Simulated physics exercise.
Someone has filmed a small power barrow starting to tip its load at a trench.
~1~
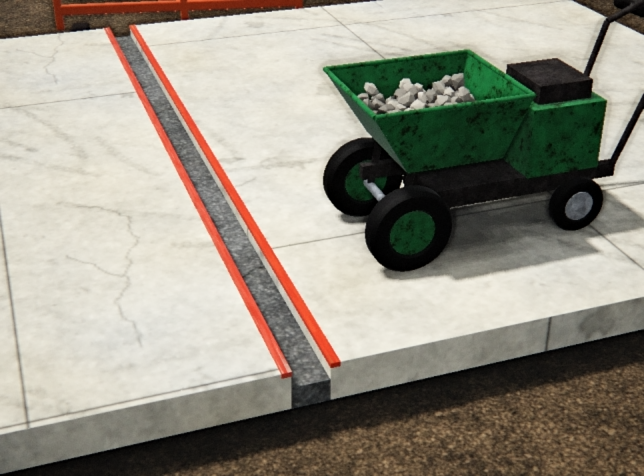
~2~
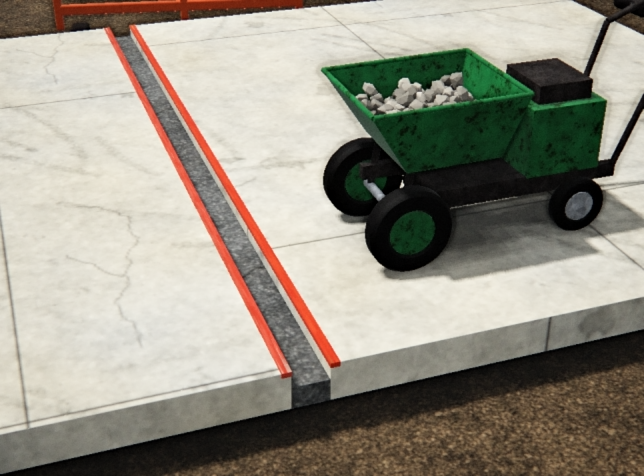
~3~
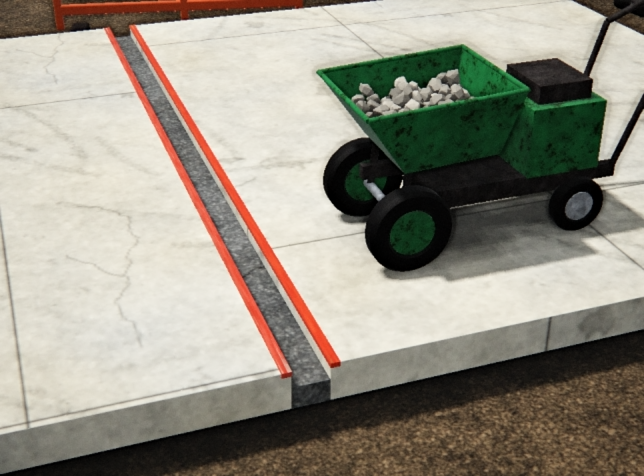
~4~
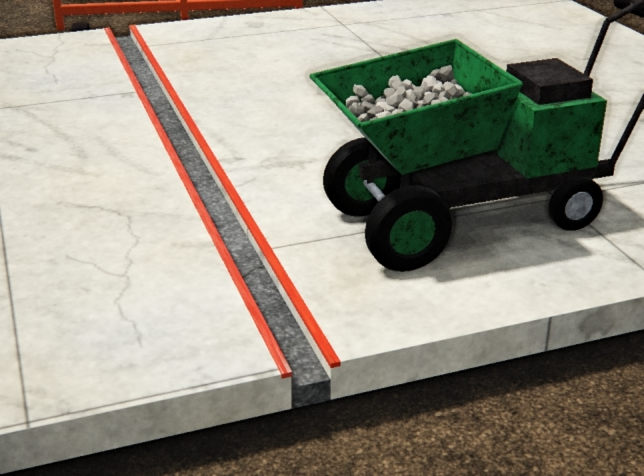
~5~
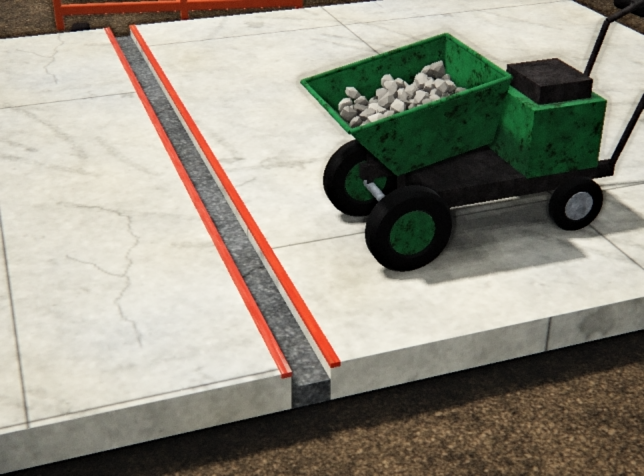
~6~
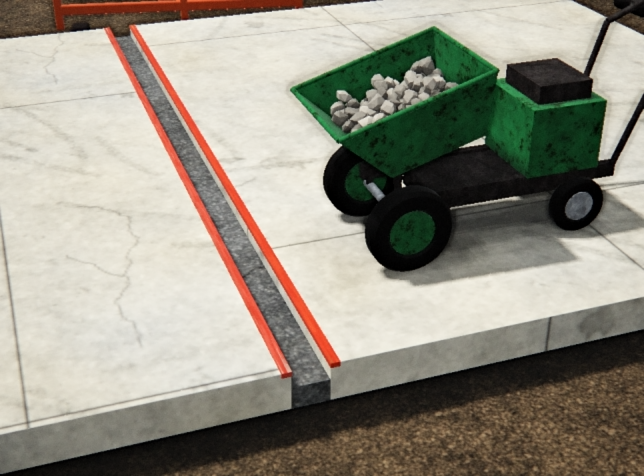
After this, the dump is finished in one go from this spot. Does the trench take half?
The trench ends with less than half of it.
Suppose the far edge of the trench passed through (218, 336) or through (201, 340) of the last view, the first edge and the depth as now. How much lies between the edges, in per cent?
In turn 80 and 80 in a hundred.
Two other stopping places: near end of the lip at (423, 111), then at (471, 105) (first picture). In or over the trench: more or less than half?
One: Less than half. Two: Below a half.
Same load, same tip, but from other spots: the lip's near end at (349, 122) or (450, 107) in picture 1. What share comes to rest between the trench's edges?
Near 0 % and 20 %.
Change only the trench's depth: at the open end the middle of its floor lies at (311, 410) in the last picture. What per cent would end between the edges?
Some 60 per cent.
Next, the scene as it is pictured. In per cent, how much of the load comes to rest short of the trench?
Roughly 0 in a hundred.
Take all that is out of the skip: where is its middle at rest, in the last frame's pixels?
Close to (232, 261).
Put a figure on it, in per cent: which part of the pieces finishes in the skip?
Close to 30 per cent.
Soon after the last picture, skip tipped steeply; all in the skip.
A little later, skip tipped right over; most in the skip; a small part in or heaped over the trench; a small part beyond it; a stray few falling.
Later still, skip tipped right over; about a third in the skip; about a third in or heaped over the trench; about a third beyond it.
At rest, skip tipped right over; about a quarter in the skip; about a third in or heaped over the trench; about a third beyond it.
